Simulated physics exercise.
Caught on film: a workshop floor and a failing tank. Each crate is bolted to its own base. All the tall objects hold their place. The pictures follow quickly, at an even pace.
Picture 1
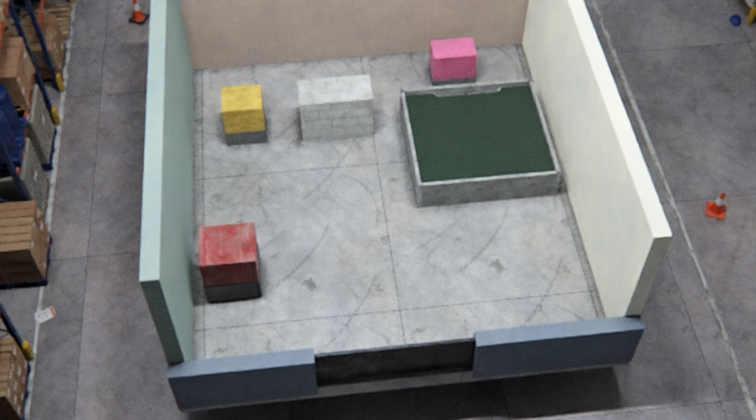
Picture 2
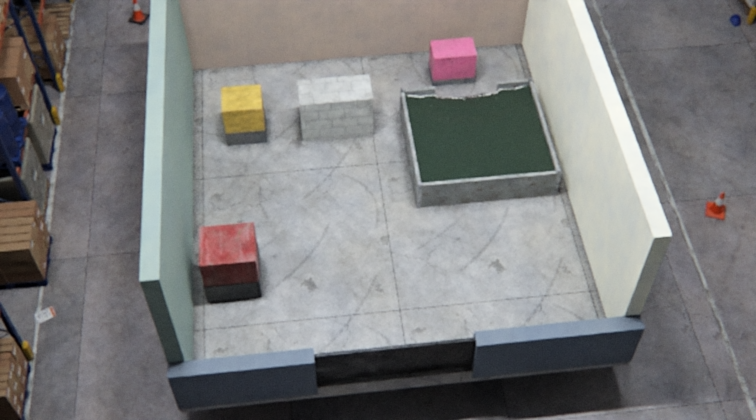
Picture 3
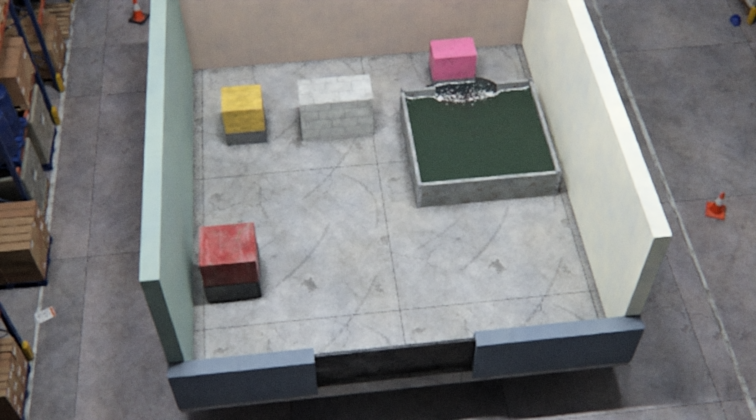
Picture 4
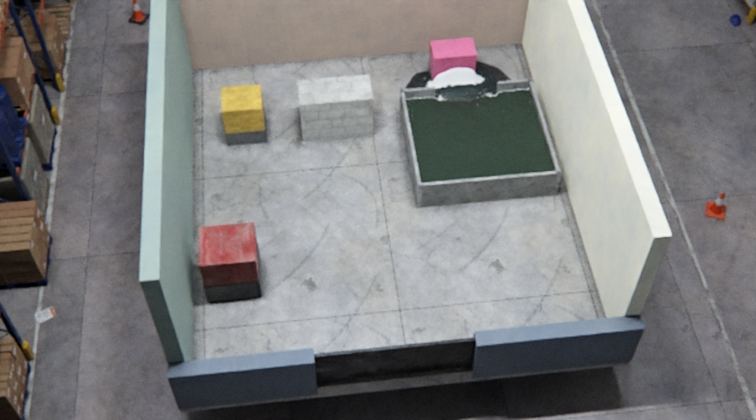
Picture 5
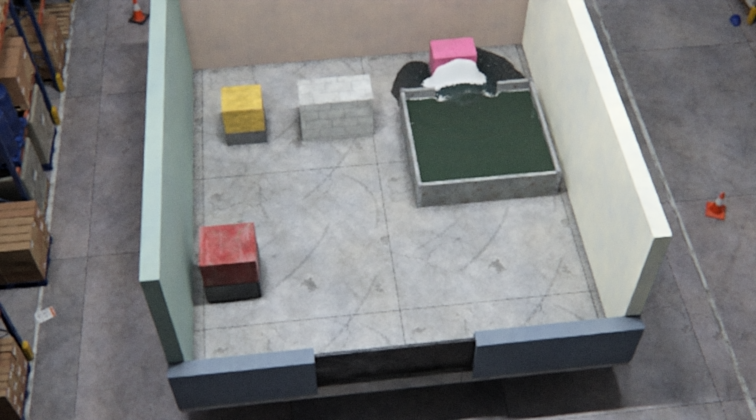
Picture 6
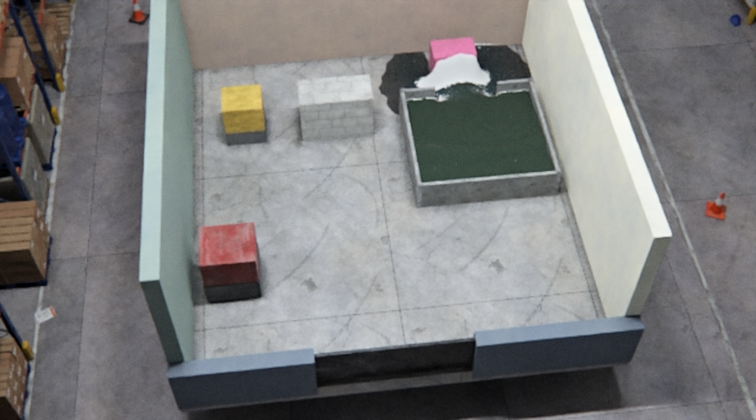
A workshop floor with shelving along the left is seen from high above, looking down into a walled enclosure. Inside stand a yellow block and a pale grey one at the back left, a red block at the front left, and a pink block behind a dark green water tank. Water breaks over the tank's far side, foaming white, and spreads darkly around the pink block while the camera and blocks stay still.
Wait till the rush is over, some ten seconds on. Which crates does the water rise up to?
One by one: The red crate keeps dry; the yellow crate keeps dry; the pink crate is soaked.
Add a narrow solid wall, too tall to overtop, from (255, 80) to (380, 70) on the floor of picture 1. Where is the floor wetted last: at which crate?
It is the red one.
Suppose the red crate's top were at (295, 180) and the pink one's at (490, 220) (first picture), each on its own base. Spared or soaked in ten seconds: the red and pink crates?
My reading: Red crate keeps dry, pink crate escapes it.
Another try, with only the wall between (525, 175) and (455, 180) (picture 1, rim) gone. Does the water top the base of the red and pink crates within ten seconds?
My reading: The red crate is safe, the pink crate stays dry.
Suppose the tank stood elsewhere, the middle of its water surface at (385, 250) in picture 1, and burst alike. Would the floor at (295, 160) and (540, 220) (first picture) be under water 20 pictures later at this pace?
As listed: Flooded, clear.
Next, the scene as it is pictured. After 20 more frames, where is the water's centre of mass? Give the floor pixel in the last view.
I would point to (436, 124).
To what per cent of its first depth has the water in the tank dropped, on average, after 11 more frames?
Roughly 64 per cent.
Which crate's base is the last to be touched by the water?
Last comes the one in red.
A moment on, water covers 15 % of the floor; the red crate not reached, the yellow crate not reached, the pink crate water round its plinth.
Next, water covers 25 % of the floor; the red crate not reached, the yellow crate water round its plinth, the pink crate water round its plinth.
Then, water covers 35 % of the floor; the red crate not reached, the yellow crate water round its plinth, the pink crate water round its plinth.
Later, water covers 55 % of the floor; the red crate water round its plinth, the yellow crate water round its plinth, the pink crate water round its plinth.
In the end, water covers 90 % of the floor; the red crate stayed above the water, the yellow crate stayed above the water, the pink crate was topped.
